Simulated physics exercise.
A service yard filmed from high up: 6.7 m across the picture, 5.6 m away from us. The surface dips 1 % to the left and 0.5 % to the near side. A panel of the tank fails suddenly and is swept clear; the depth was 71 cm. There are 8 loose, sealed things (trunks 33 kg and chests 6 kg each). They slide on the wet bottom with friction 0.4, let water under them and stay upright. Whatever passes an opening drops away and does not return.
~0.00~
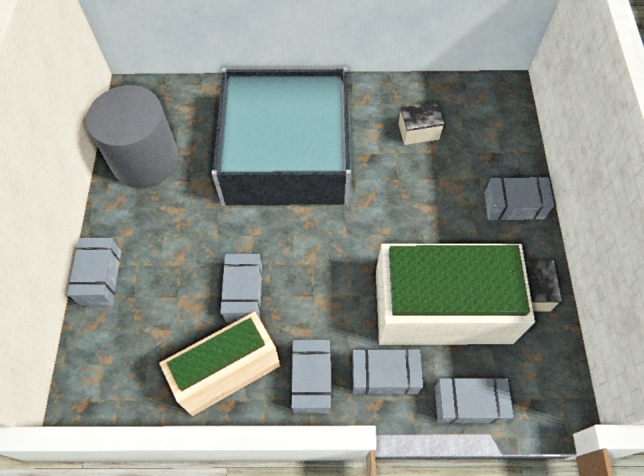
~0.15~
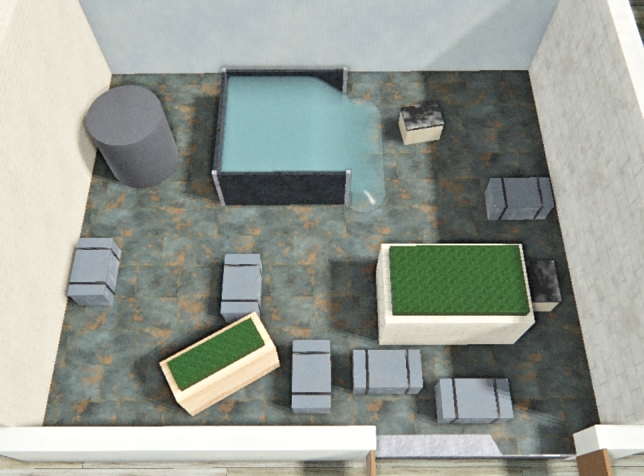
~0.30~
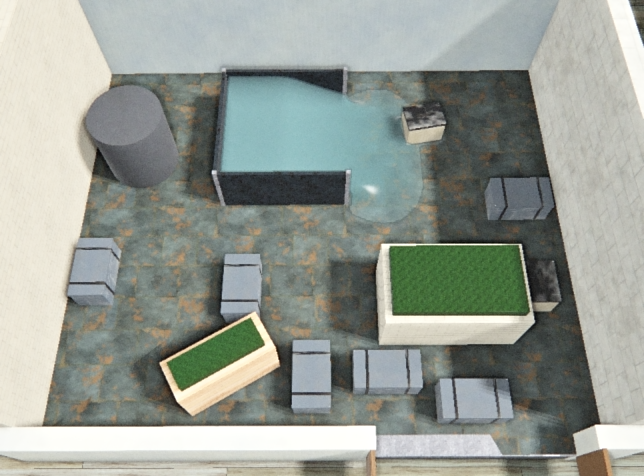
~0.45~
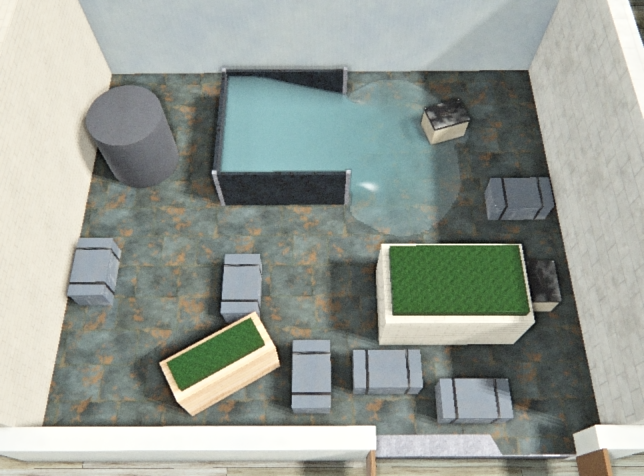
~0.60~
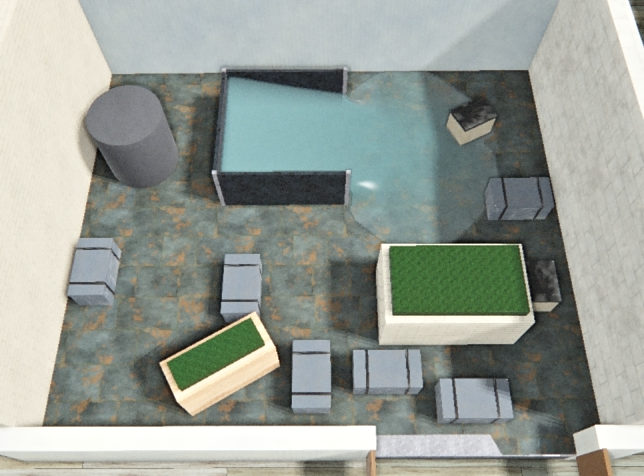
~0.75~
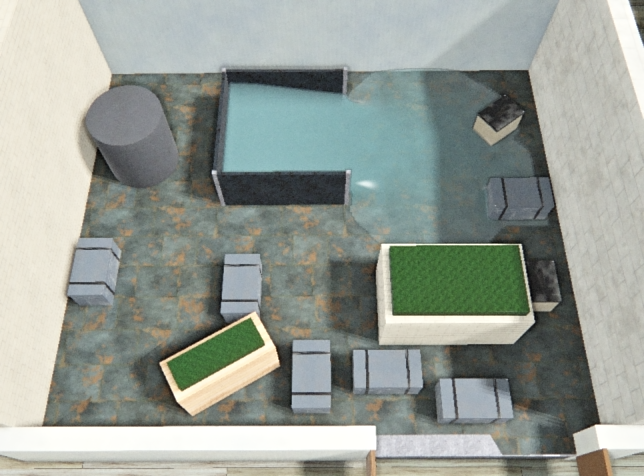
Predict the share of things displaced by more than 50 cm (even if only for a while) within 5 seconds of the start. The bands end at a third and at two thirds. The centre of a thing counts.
Share: One to two thirds.
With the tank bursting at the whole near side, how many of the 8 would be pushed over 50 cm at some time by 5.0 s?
In that case 4 of them.
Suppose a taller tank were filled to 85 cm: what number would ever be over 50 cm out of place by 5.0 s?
In that case 3 of them.
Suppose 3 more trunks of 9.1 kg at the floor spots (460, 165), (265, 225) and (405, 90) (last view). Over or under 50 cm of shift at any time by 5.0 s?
In turn: More, under, over.
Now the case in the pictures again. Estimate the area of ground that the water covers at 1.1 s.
About 12 m2.
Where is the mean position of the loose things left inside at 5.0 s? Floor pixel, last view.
Around (336, 323).
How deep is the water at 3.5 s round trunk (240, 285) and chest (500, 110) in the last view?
About 0 and 16 cm.
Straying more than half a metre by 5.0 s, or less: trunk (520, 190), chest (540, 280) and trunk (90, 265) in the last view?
In that order: More, more, short of it.
After 1.1 s 1 of 8 are over 50 cm from their spots; 1 afloat.
After 2.2 s 3 of 8 are over 50 cm from their spots; 2 afloat.
After 3.5 s 3 of 8 are over 50 cm from their spots; 1 afloat.
After 5.0 s 3 of 8 are over 50 cm from their spots, and 3 have been at some point; 1 afloat.
